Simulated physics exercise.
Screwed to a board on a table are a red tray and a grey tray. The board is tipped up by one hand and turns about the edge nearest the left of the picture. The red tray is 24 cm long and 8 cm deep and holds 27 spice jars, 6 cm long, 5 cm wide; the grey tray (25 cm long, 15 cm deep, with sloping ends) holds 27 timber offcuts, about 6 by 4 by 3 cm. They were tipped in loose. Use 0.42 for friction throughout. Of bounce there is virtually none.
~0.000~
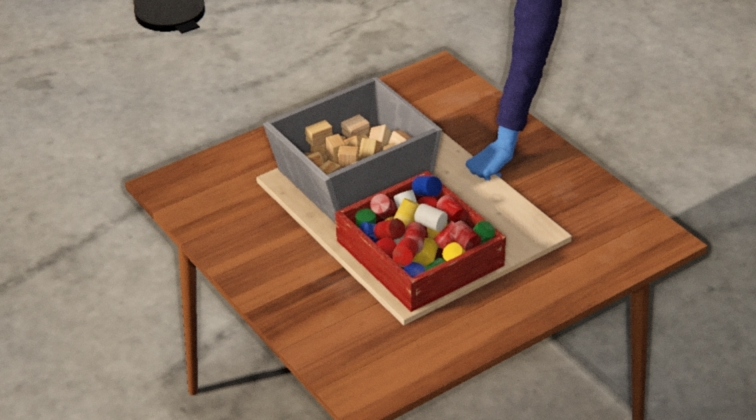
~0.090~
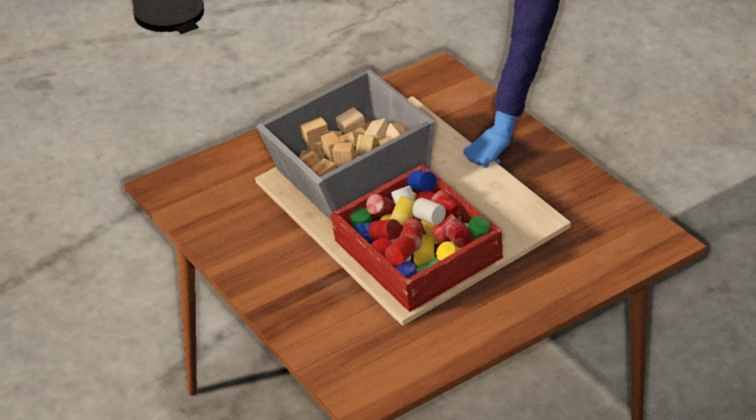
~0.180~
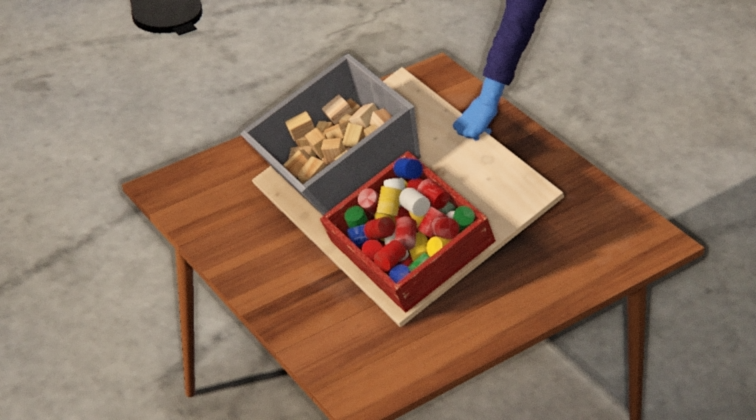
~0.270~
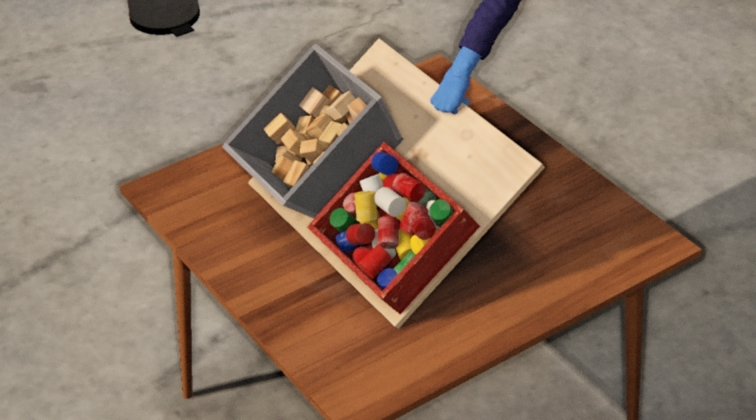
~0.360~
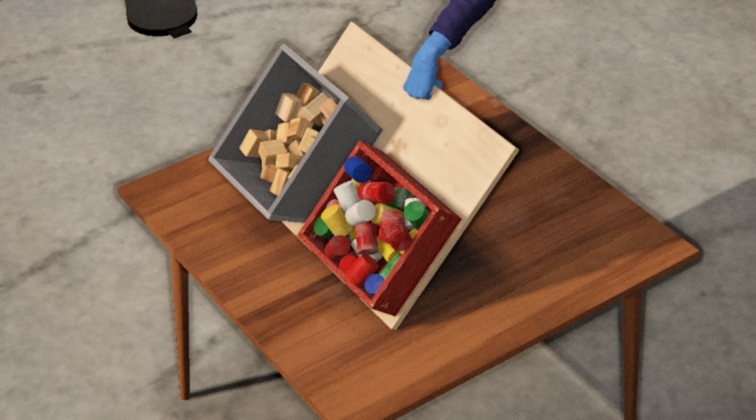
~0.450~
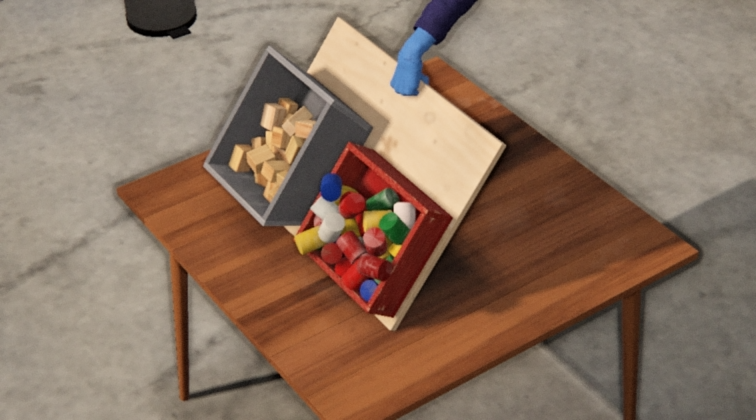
At the start, a grey tray of wooden blocks and a red tray of colourful small jars sit on a board lying flat on a wooden table. A blue-gloved hand lifts the board's far edge, tilting both trays steeply toward the left, and the contents shift inside them.
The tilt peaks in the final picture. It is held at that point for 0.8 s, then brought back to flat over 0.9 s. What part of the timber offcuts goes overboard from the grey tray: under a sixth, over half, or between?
Bet it keeps above five-sixths of them inside.
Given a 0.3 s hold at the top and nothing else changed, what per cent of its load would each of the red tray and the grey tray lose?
Red tray: 30%, grey tray: 0%.
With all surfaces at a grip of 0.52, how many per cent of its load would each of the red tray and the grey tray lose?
Red tray 30, grey tray 0 per cent.
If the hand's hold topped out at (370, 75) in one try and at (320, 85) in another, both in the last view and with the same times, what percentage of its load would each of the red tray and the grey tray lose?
First try, then second: The red tray sheds 60 then 80 per cent, and the grey tray sheds 30 then 80 per cent.
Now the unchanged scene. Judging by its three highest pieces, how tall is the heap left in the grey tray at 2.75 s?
12 cm or thereabouts.
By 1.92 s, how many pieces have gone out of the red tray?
Red tray: About 12.
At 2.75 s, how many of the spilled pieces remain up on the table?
The count is about 10.
After 0.82 s, tilt 52°; red tray 19 in, 8 out and grey tray 26 in, 1 out.
After 1.28 s, tilt 52°; red tray 17 in, 10 out and grey tray 26 in, 1 out.
After 1.92 s, tilt 8°; red tray 16 in, 11 out and grey tray 26 in, 1 out.
Outcome (at 2.75 s), red tray 16 in, 11 out and grey tray 26 in, 1 out. Asked share, 1 of 27, 4 per cent.
